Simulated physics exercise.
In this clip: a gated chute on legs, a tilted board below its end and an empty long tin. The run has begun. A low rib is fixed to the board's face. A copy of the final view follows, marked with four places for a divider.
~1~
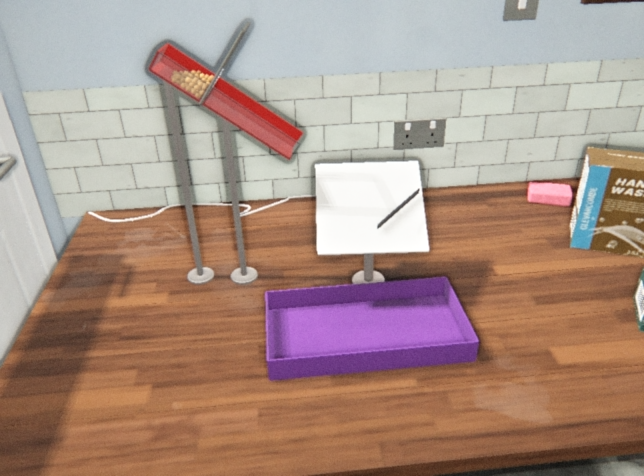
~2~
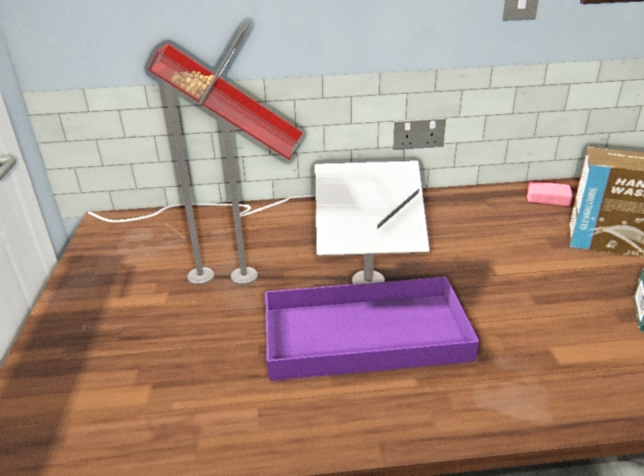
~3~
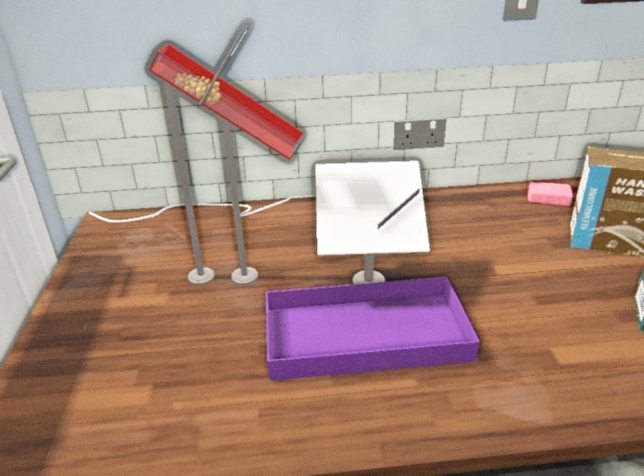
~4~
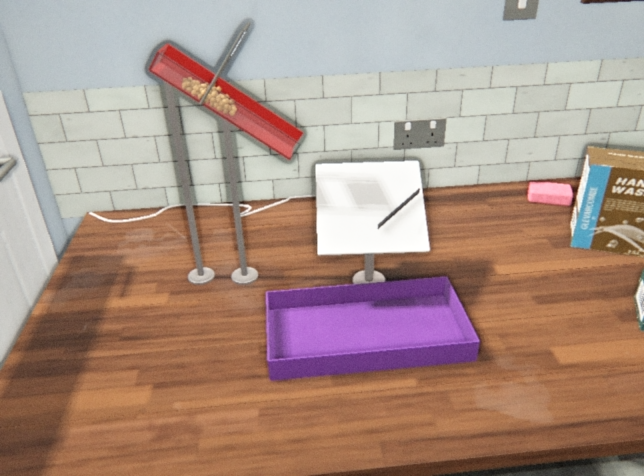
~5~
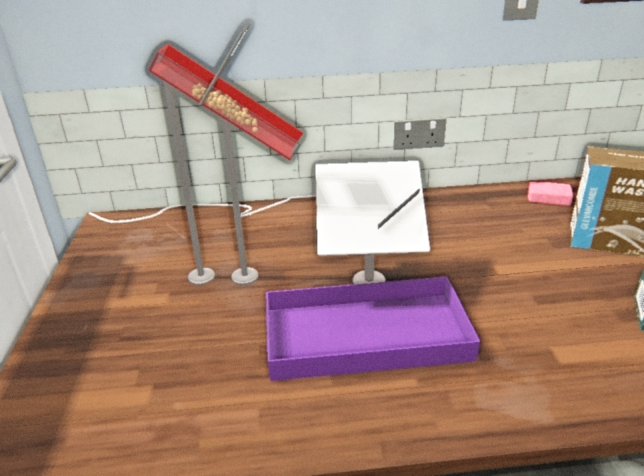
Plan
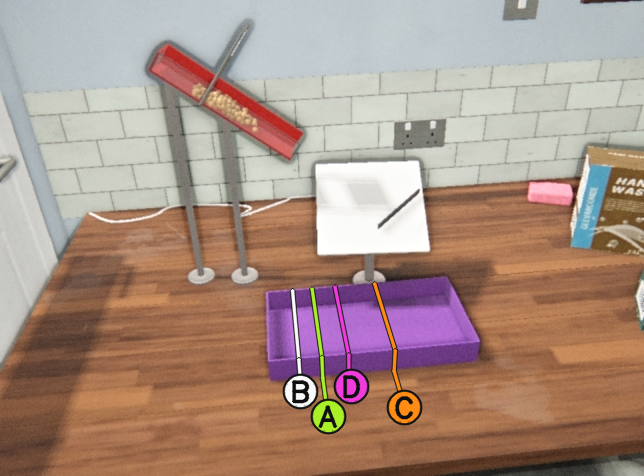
Small tan beads slide partway down a sloping red chute above an empty purple tray.
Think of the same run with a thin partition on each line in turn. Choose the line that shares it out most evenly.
C beats the others.
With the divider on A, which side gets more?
More lands on the right.
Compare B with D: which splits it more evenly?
That would be D.
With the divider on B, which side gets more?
Right.
On the marked copy, line A crosses the front rim at (321, 356); line B crosses the front rim at (298, 358); line C crosses the front rim at (394, 349); line D crosses the front rim at (348, 353).
With A, of what is caught, a stray few on the left of the divider, nearly all on the right.
With B, of what is caught, none on the left of the divider, all on the right.
With C, of what is caught, about two thirds on the left of the divider, about a third on the right.
With D, of what is caught, a small part on the left of the divider, most on the right.
